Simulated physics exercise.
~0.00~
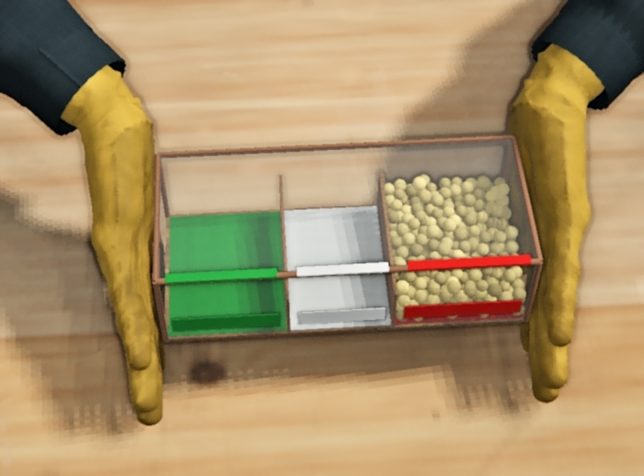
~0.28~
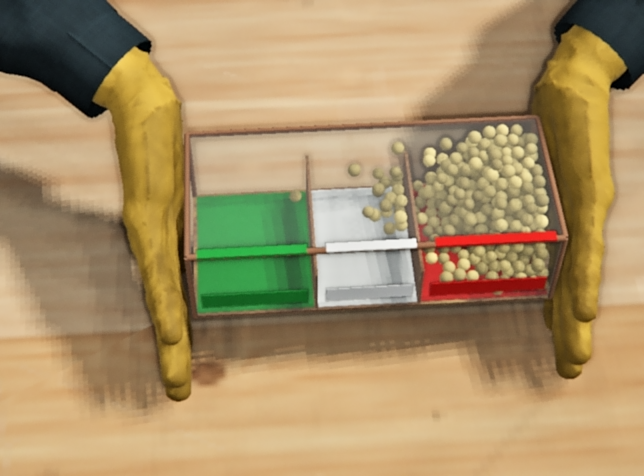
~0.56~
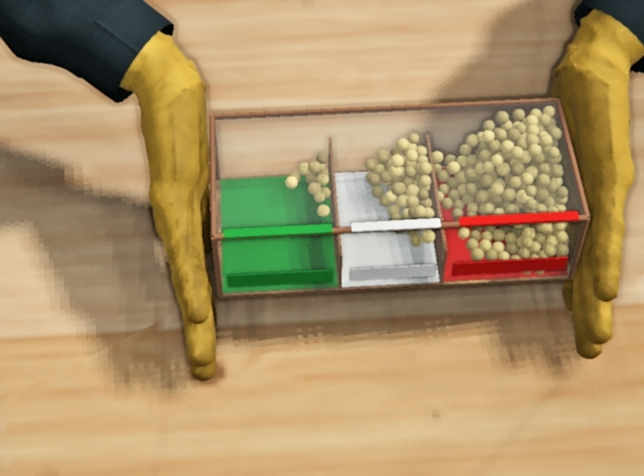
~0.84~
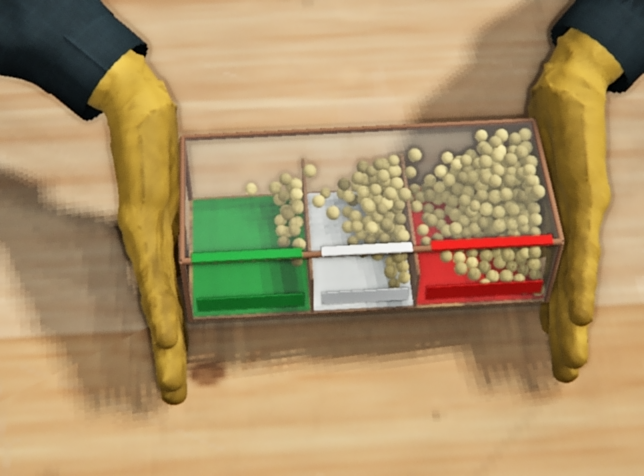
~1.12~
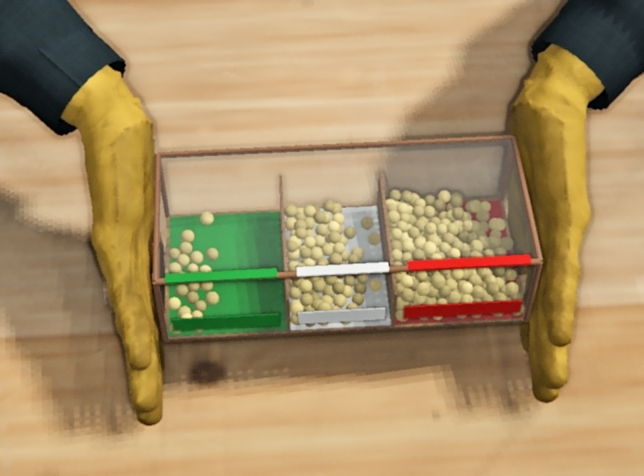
Yellow-gloved hands shaking a clear divided box diagonally, spilling soya beans from the red compartment into white, with fewest reaching green.
